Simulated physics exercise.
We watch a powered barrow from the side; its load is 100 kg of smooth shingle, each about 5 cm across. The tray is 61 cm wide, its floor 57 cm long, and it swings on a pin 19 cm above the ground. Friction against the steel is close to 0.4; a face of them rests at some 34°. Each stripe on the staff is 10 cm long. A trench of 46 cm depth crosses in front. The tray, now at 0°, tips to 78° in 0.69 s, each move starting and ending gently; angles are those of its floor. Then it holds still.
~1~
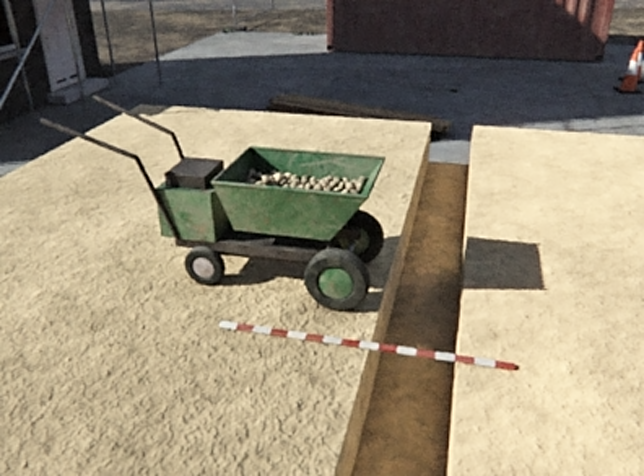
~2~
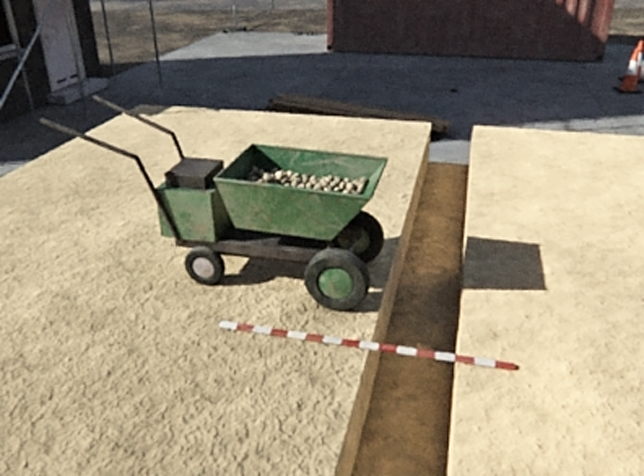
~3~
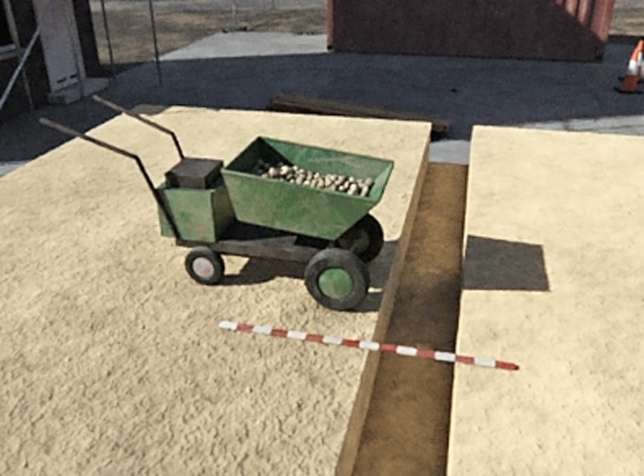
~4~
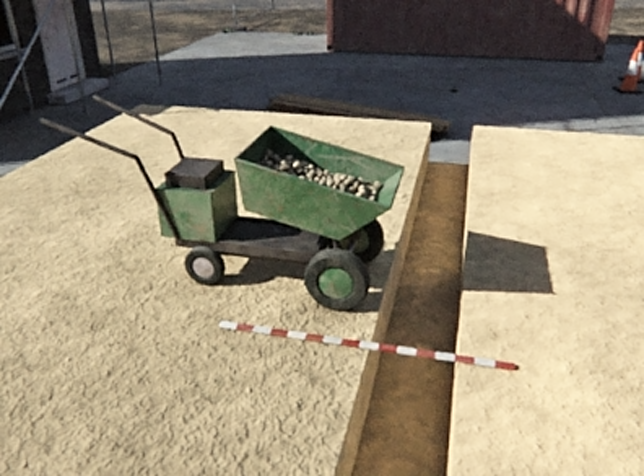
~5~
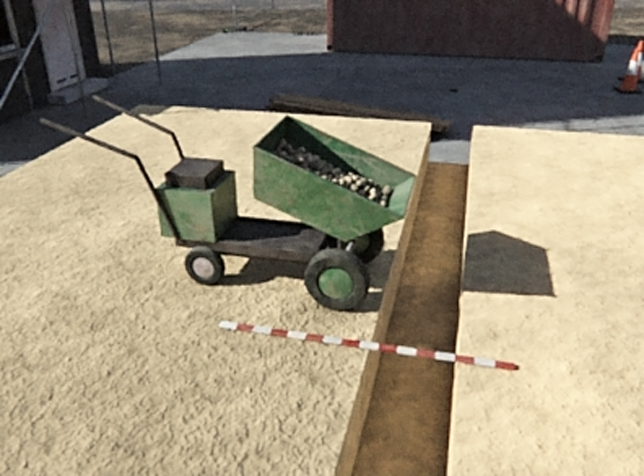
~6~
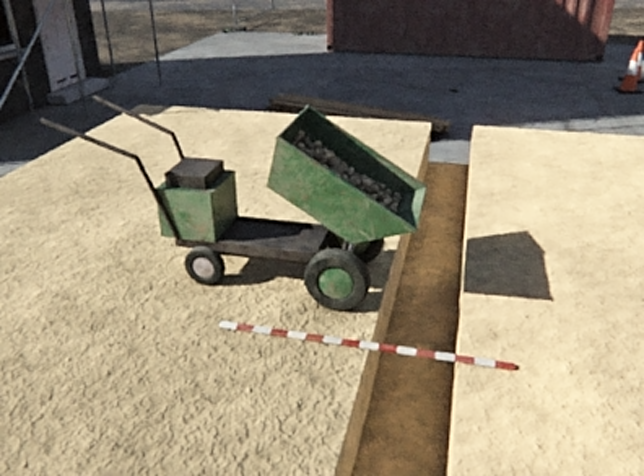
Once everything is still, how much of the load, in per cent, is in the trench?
Roughly 29 per cent ends in the trench.
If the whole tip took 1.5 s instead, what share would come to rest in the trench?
Then about 40 per cent.
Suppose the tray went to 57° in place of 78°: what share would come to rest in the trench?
It would be near 25 per cent.
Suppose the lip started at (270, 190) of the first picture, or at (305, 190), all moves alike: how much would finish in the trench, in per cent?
About 80 and 100 per cent.
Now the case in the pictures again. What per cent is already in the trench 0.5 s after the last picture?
Some 10 per cent.
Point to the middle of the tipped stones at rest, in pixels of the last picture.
Their middle is at about (504, 300).
Then, 0.2 s after the last picture the floor is at 66°, 100 % in the tray; the foremost stones are at (428, 257).
Then, 0.5 s after the last picture the floor is at 78°, 63 % in the tray, 8 % in the trench, 28 % past the trench; the foremost stones are at (510, 302).
Then, 0.8 s after the last picture the floor is at 78°, 6 % in the tray, 23 % in the trench, 71 % past the trench; the foremost stones are past the picture's edge.
Then, 2.8 s after the last picture the floor is at 78°, 0 % in the tray, 29 % in the trench, 71 % past the trench; the foremost stones are past the picture's edge.
